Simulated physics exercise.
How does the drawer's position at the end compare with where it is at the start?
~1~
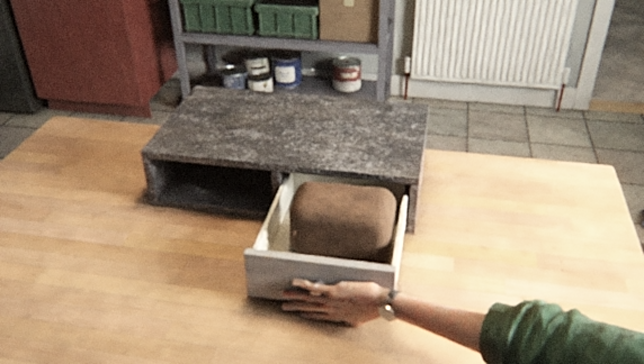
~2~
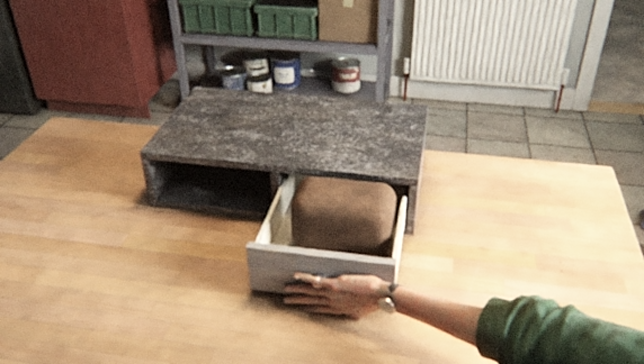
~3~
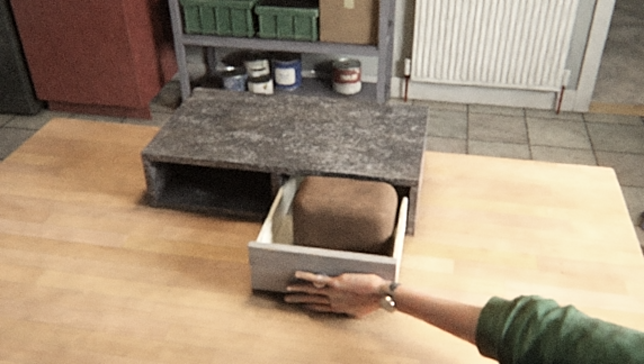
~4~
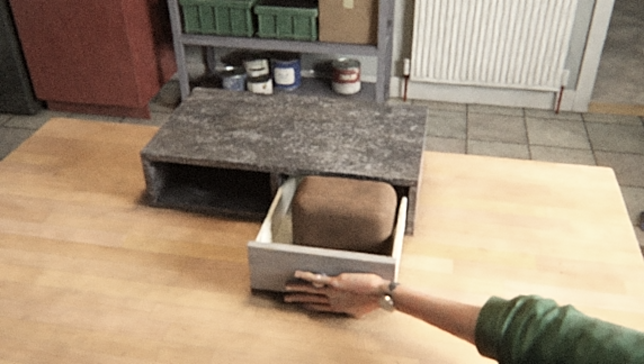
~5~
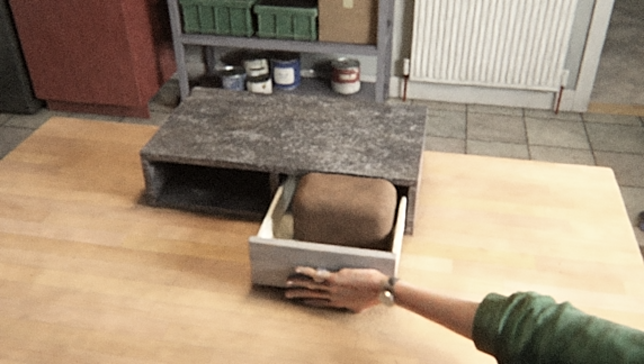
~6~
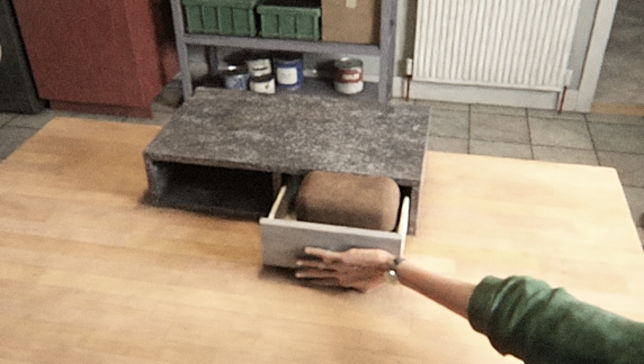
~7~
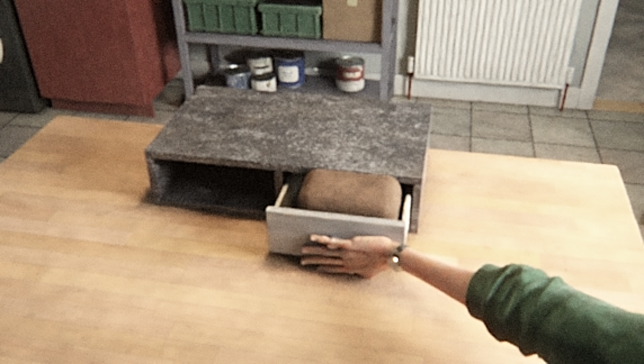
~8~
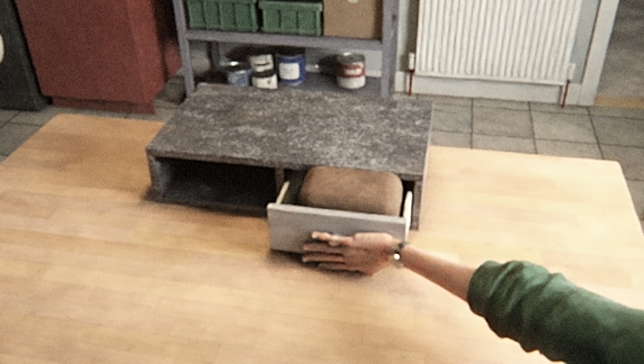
At the start the drawer is pulled well out of the cabinet toward the viewer. By the end it sits farther back, partly pushed in but still ajar.
